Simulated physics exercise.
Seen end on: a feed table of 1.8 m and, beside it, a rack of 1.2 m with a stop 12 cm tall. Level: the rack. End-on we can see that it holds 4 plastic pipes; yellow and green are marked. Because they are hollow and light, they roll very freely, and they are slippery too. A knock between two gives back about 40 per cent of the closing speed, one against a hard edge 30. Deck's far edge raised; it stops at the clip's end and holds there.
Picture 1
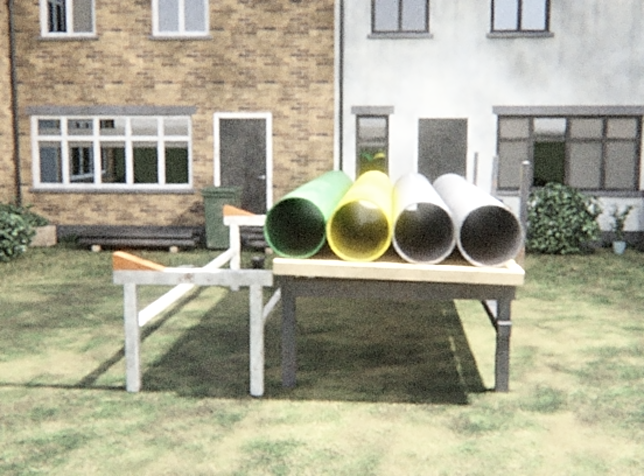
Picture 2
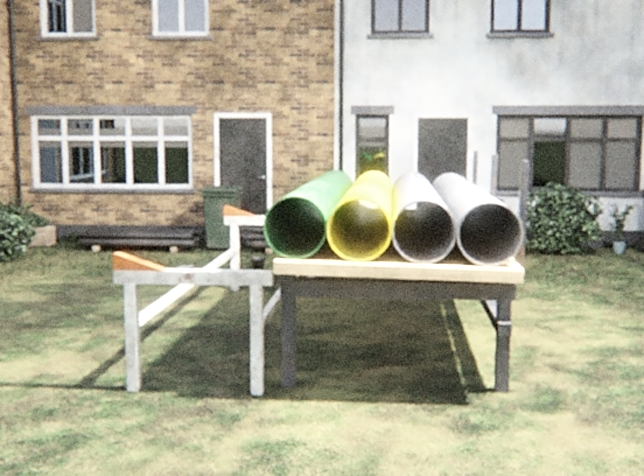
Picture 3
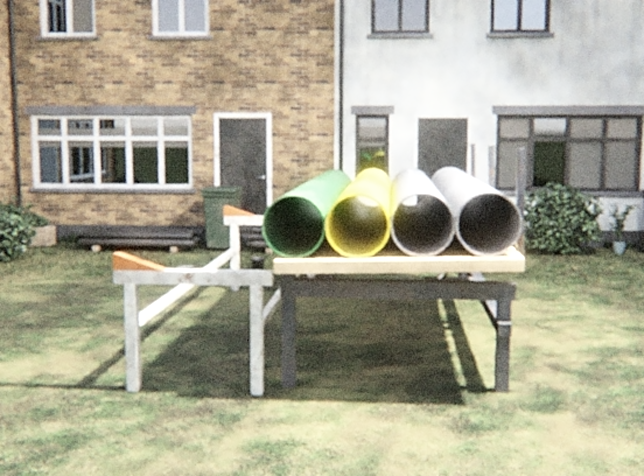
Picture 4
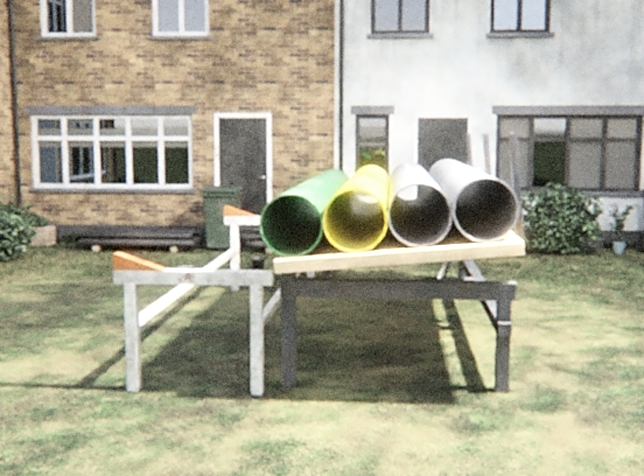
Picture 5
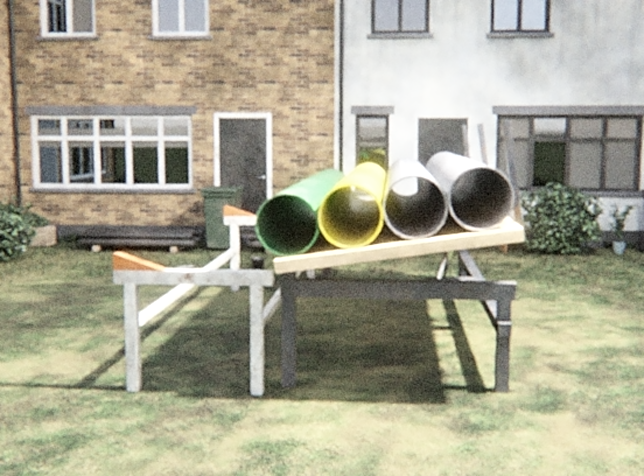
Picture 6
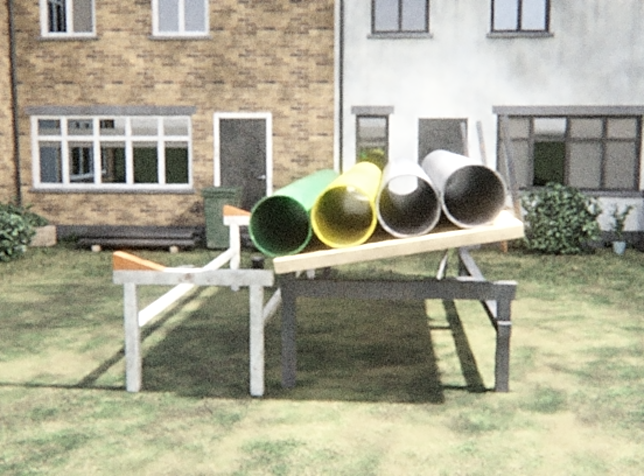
At first, four pipes, green, yellow and two pale ones, lie side by side on a wooden deck beside a lower white rack, outside two houses. Then the deck's right side rises, tilting it down to the left, and the pipes shift slightly left together, still touching.
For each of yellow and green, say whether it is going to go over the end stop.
Yellow - it does not, green - it does.
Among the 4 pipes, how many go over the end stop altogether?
The answer is 1.
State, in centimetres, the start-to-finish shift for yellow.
The yellow one shifted 150.
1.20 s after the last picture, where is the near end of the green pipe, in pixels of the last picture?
Roughly at (162, 238).
Then, 0.6 s after the last picture, yellow is on the deck, 20 cm from the hinge, rolling left; green is on the rack, 90 cm from the rack's far end, rolling left; 0 of 4 over the stop.
Then, 1.2 s after the last picture, yellow is on the rack, 85 cm from the rack's far end, rolling left; green is on the rack, 40 cm from the rack's far end, rolling left; 0 of 4 over the stop.
Then, 2.0 s after the last picture, yellow is on the rack, 35 cm from the rack's far end, rolling left; green is beyond the stop and falling; 1 of 4 over the stop.
At rest (4.9 s after the last picture), yellow is on the rack, 25 cm from the rack's far end; green is beyond the stop, on the ground; 1 of 4 over the stop.
